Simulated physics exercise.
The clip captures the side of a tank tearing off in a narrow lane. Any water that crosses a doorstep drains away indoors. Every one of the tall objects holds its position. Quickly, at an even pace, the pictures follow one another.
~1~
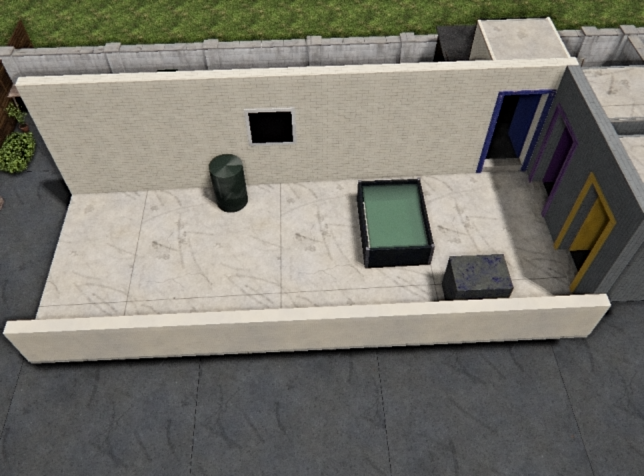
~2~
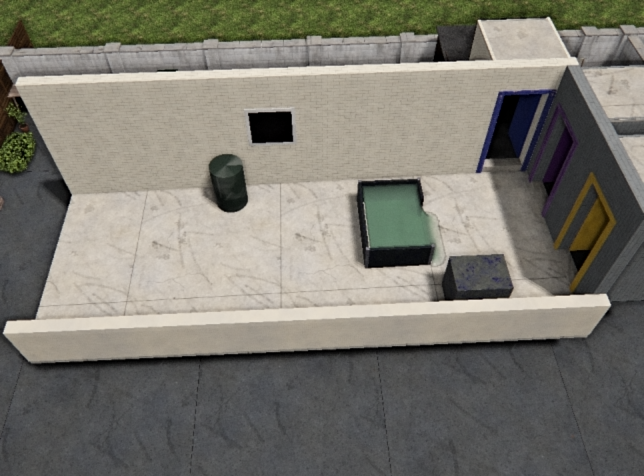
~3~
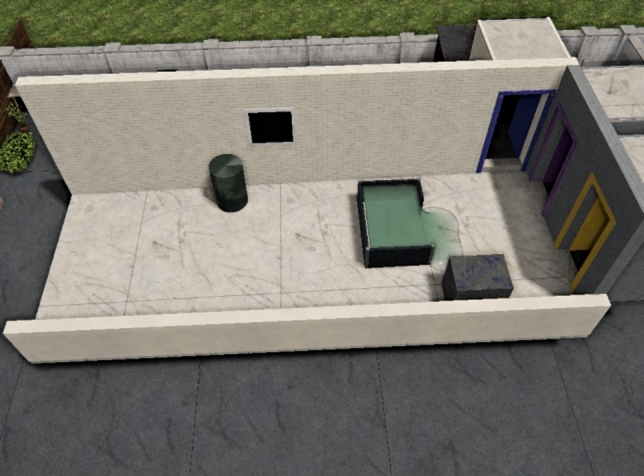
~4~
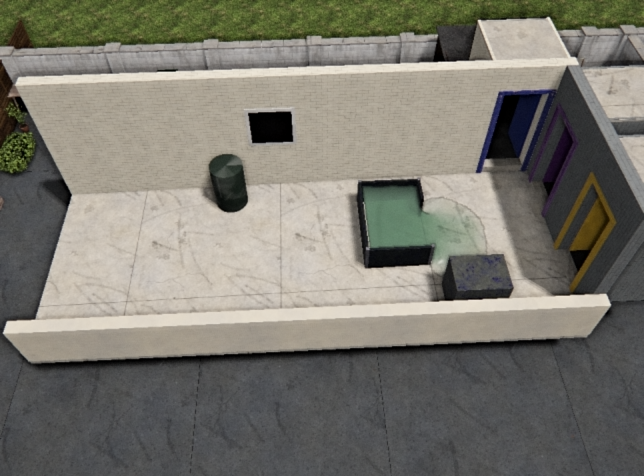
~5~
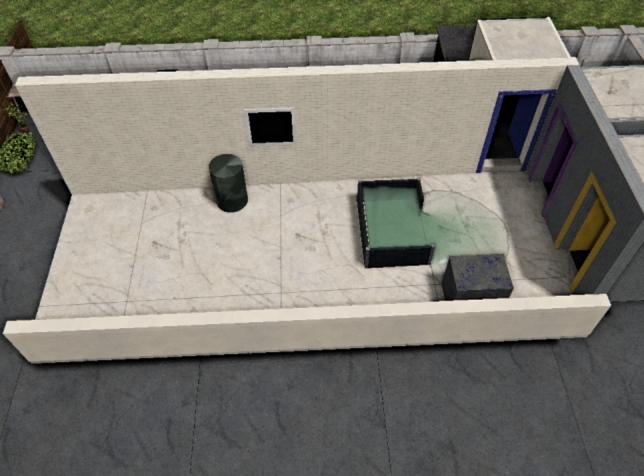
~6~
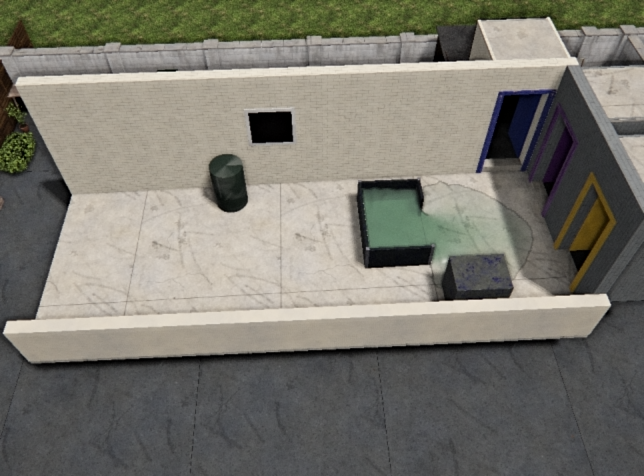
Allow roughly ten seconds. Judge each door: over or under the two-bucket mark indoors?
My call: Purple door, over; blue door, under; yellow door, over.
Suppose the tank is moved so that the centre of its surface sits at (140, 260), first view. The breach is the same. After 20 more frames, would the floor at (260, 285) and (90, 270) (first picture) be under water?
Soaked, spared.
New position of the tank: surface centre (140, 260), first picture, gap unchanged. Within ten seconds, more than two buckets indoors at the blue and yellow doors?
Blue door: Below the limit; yellow door: Below the limit.
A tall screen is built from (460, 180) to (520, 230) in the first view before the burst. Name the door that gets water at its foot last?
The blue-painted one.
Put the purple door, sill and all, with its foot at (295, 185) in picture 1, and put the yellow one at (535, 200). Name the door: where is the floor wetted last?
Looks like the one in purple.
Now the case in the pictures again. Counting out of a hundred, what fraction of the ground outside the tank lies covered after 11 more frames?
I reckon 20 per cent or so.
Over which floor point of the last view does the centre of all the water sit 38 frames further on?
Around (456, 236).
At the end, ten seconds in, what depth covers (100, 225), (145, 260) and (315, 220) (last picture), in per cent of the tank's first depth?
Going place by place: 0 %, 0 % and 2 %.
A moment on, water covers 20 % of the floor; the purple door under two buckets in, the blue door wet at the sill, nothing in, the yellow door under two buckets in.
Next, water covers 20 % of the floor; the purple door over two buckets in, the blue door wet at the sill, nothing in, the yellow door over two buckets in.
Then, water covers 25 % of the floor; the purple door over two buckets in, the blue door wet at the sill, nothing in, the yellow door far over two buckets in.
Later, water covers 30 % of the floor; the purple door far over two buckets in, the blue door wet at the sill, nothing in, the yellow door far over two buckets in.
In the end, water covers 45 % of the floor; the purple door far over two buckets in, the blue door wet at the sill, nothing in, the yellow door far over two buckets in.
